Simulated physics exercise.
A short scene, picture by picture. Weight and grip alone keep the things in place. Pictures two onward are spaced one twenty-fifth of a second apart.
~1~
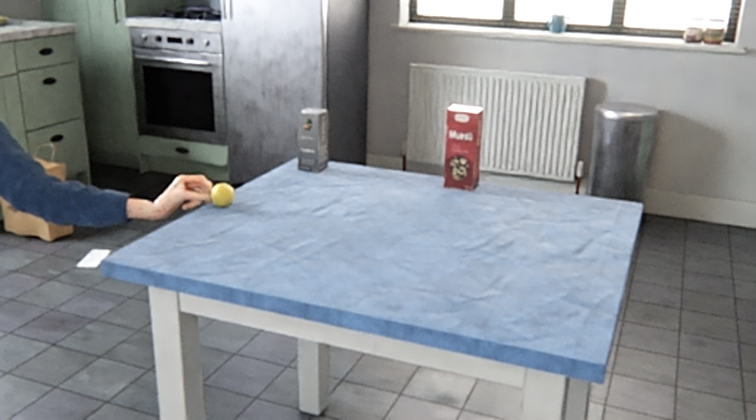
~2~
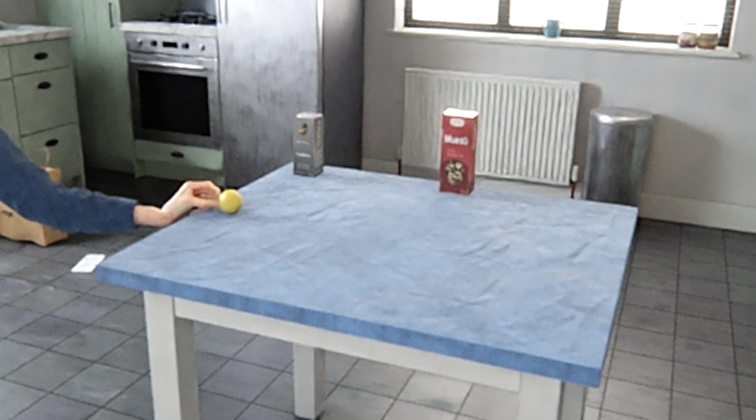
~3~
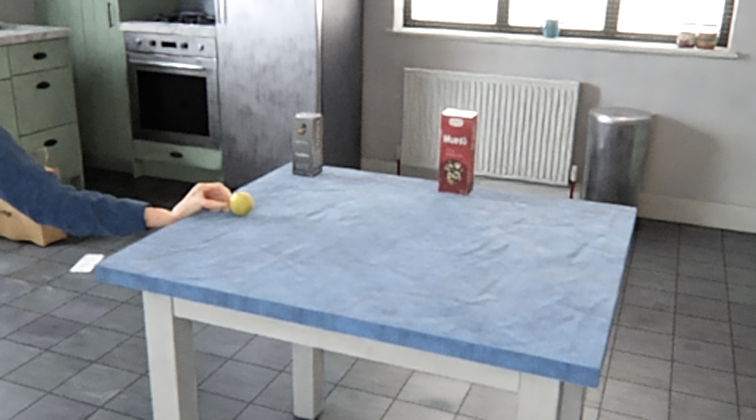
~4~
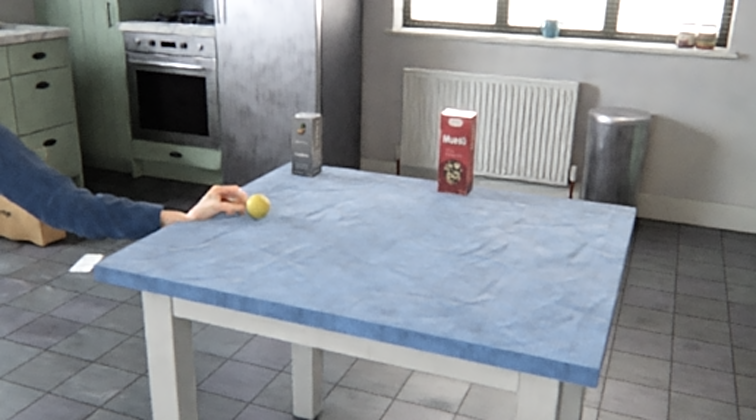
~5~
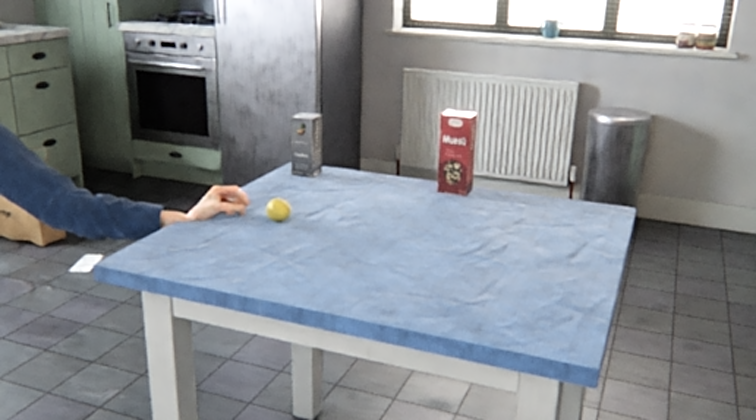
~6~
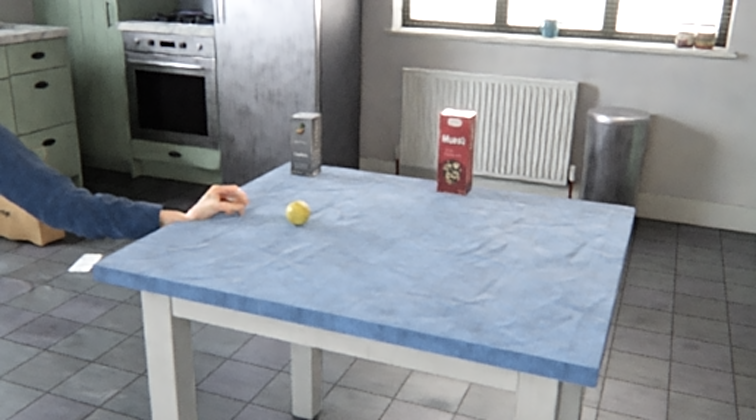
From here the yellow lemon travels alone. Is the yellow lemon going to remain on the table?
It leaves the top.
Then, 0.20 s later than the last frame, yellow lemon moved well along near (404, 230).
Then, 0.50 s later than the last frame, yellow lemon moved well along near (575, 257).
Then, 0.70 s later than the last frame, yellow lemon now off the table.
Then, 1.00 s later than the last frame, things are still on the move.
When it is over, off the table, yellow lemon.
